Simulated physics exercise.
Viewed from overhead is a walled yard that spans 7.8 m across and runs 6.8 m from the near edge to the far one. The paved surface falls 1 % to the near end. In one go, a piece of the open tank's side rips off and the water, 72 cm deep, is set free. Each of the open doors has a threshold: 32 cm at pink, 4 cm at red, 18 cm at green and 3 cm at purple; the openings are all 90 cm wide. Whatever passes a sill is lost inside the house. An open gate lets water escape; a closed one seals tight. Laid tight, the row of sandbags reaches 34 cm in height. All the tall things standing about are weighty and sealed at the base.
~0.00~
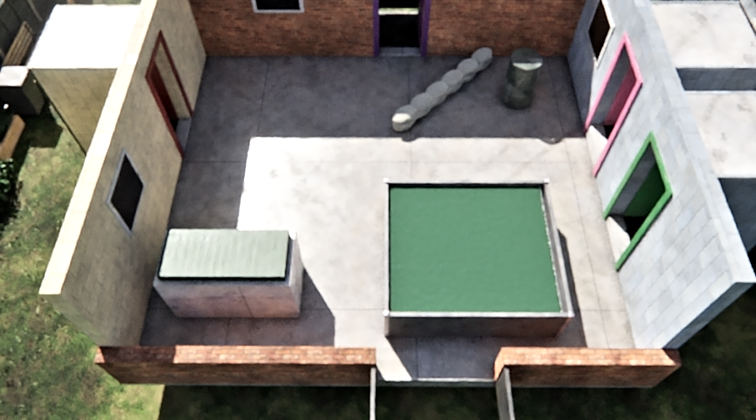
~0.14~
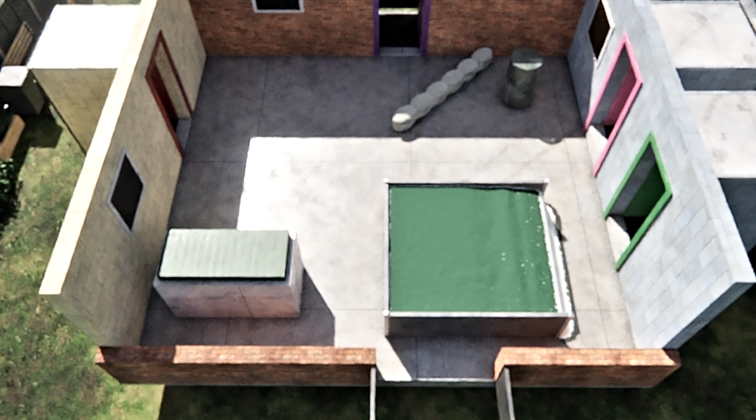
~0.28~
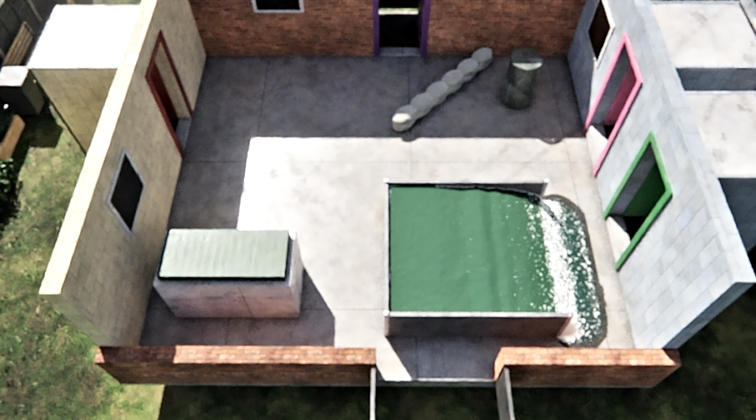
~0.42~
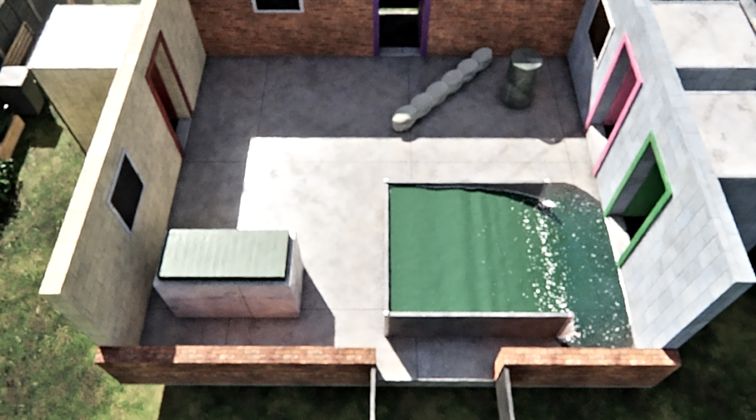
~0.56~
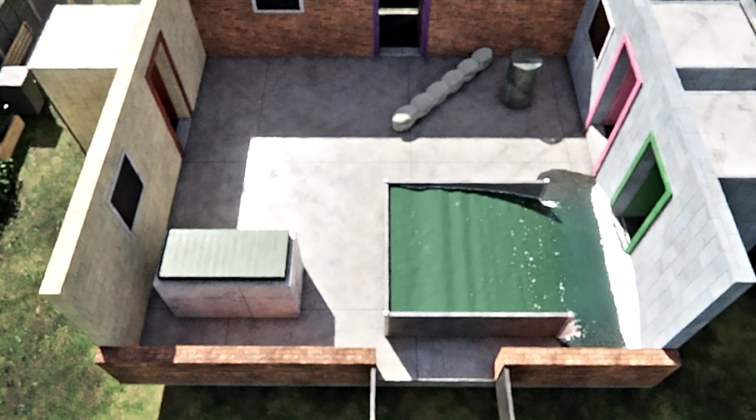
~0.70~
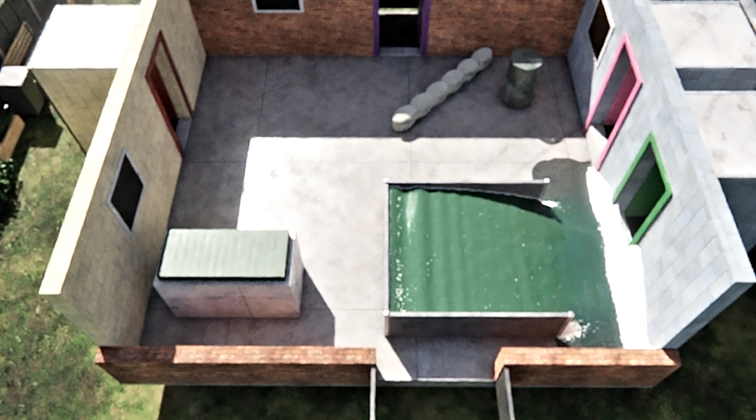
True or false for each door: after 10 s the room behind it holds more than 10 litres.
Pink door: False; red door: False; green door: True; purple door: False.
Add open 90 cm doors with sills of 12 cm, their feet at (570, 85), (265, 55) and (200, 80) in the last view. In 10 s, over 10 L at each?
More, less, less.
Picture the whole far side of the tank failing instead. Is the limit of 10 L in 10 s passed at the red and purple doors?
Log - red: Threshold topped, purple: Threshold topped.
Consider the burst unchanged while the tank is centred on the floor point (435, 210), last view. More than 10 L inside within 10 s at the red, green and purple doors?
So the red door tops the limit, the green door tops the limit and the purple door keeps within it.
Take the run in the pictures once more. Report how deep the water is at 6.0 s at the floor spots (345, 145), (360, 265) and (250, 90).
Taking the spots in order: 1 cm, 1 cm, 0 cm.
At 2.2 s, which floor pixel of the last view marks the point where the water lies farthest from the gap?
Somewhere near pixel (566, 60).
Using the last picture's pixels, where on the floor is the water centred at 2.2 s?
Around (527, 264).
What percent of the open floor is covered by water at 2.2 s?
Around 25 per cent.
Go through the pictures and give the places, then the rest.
In the first picture, the open tank at (471, 246) is whole and still, 72 cm deep.
In the second picture, the front is at (562, 339), 1.3 m from the gap at (548, 259); 0.6 m2 of floor is under water; 72 cm left at the back of the open tank.
In the third picture, water pours out at (547, 261) and has run 1.5 m, to (587, 346); typically 13 cm deep outside, 72 cm at the open tank's back.
In the fourth picture, the front is at a hidden place, 1.8 m from the gap at (547, 262); 3.4 m2 of floor is under water; 72 cm left at the back of the open tank.
In the fifth picture, water pours out at (547, 262) and has run 2.1 m, to (591, 181); typically 15 cm deep outside, 72 cm at the open tank's back.
In the sixth picture, the front is at (591, 165), 2.5 m from the gap at (547, 262); 4.2 m2 of floor is under water; 67 cm left at the back of the open tank.
After 1.4 s water covers 15 % of the floor and is deepest (64 cm) near (637, 365); pink door 13 cm at the sill, 0 L in, red door not reached, green door 52 cm at the sill, 174 L in, purple door not reached.
After 2.2 s water covers 25 % of the floor and is deepest (57 cm) near (635, 354); pink door 16 cm at the sill, 0 L in, red door not reached, green door 47 cm at the sill, 371 L in, purple door not reached.
After 3.5 s water covers 40 % of the floor and is deepest (34 cm) near (490, 60); pink door 15 cm at the sill, 0 L in, red door not reached, green door 30 cm at the sill, 526 L in, purple door not reached.
After 6.0 s water covers 60 % of the floor and is deepest (20 cm) near (573, 91); pink door 7 cm at the sill, 0 L in, red door not reached, green door 14 cm at the sill, 558 L in, purple door 1 cm at the sill, 0 L in.
After 10.0 s water covers 85 % of the floor and is deepest (16 cm) near (626, 365); pink door 10 cm at the sill, 0 L in, red door 5 cm at the sill, 0 L in, green door 14 cm at the sill, 564 L in, purple door 0 cm at the sill, 0 L in.
